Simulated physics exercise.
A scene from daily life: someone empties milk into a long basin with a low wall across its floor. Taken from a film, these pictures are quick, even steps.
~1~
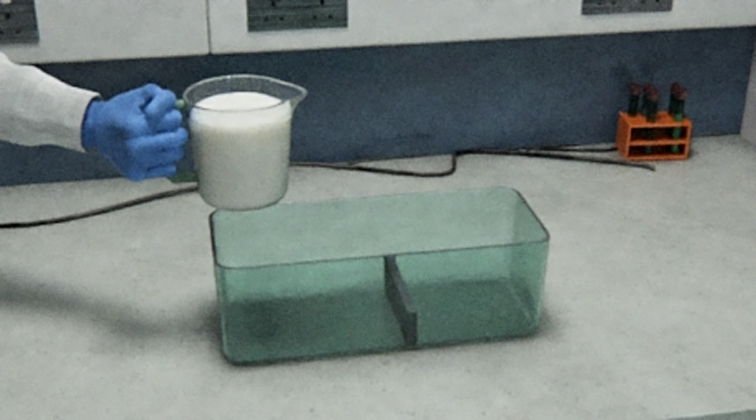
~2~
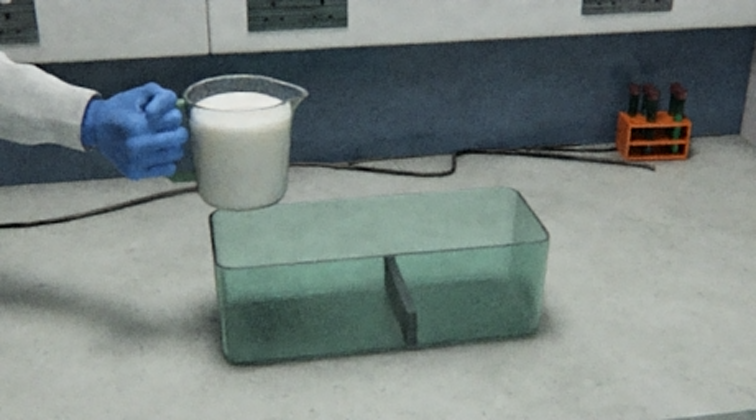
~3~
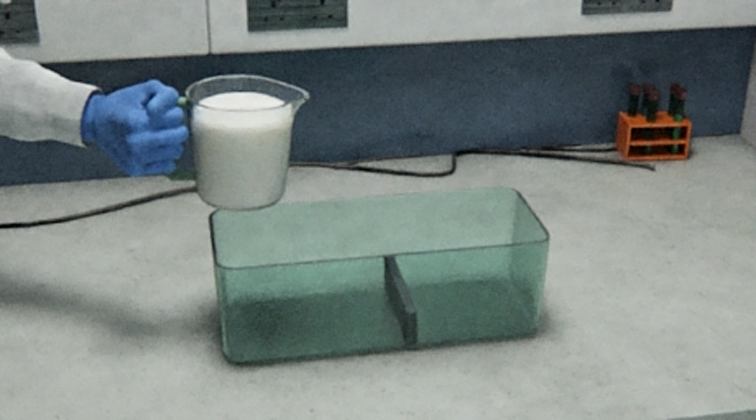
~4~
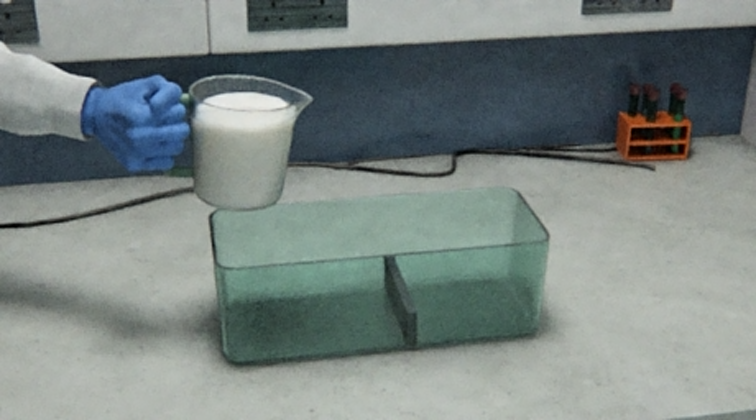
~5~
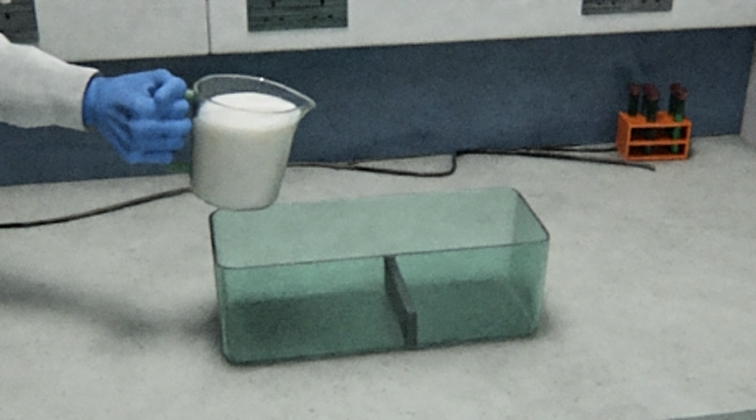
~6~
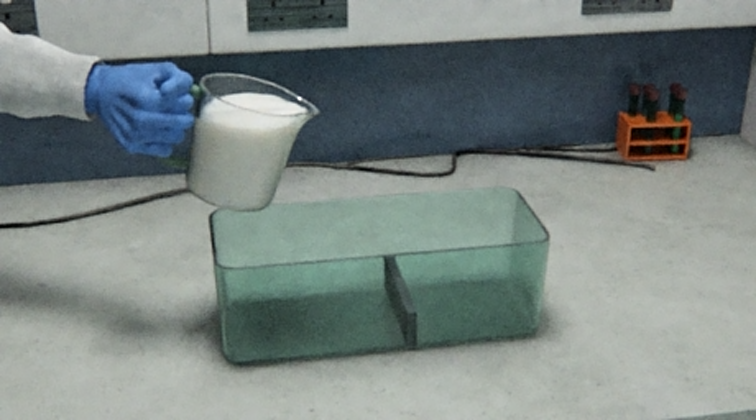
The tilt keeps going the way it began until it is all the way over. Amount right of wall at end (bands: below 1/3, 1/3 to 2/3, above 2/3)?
Low band.
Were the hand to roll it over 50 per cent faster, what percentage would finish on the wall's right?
It comes to some 5 in a hundred.
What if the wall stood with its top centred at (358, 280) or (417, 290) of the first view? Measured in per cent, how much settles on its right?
55 per cent, then 10 per cent, roughly.
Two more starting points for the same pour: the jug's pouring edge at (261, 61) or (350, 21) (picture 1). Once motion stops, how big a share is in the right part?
First try 5 %, second try 75 %.
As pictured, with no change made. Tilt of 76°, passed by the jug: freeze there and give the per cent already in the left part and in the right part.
Left: Roughly 15 %; right: Roughly 0 %.
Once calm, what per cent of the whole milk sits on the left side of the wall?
Around 95 percent.
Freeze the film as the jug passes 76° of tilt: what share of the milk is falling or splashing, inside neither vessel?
Around 20 in a hundred.
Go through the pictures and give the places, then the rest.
In the first picture, tilt 0°; pouring edge (307, 91); surface from (189, 111) to (290, 104); the long basin's rim runs from (213, 240) to (533, 214); the wall's top is at (400, 283).
In the second picture, tilt 1°; pouring edge (307, 92); surface from (190, 110) to (289, 105).
In the third picture, tilt 3°; pouring edge (309, 94); surface from (190, 110) to (291, 105).
In the fourth picture, tilt 6°; pouring edge (312, 98); surface from (193, 109) to (294, 106).
In the fifth picture, tilt 11°; pouring edge (315, 103); surface from (195, 111) to (300, 106).
In the sixth picture, tilt 16°; pouring edge (319, 110); surface from (197, 114) to (307, 108).
A moment on, the jug is tipped on its side and 66 per cent is still to pour, 16 is left of the wall and 0 right of it.
Next, the jug is tipped right over and 10 per cent is still to pour, 81 is left of the wall and 1 right of it.
Then the jug is tipped right over and 0 per cent is still to pour, 94 is left of the wall and 4 right of it.
Later the jug is tipped right over and 0 per cent is still to pour, 94 is left of the wall and 4 right of it.
In the end 94 per cent lies left of the wall, 4 right of it and 2 outside.
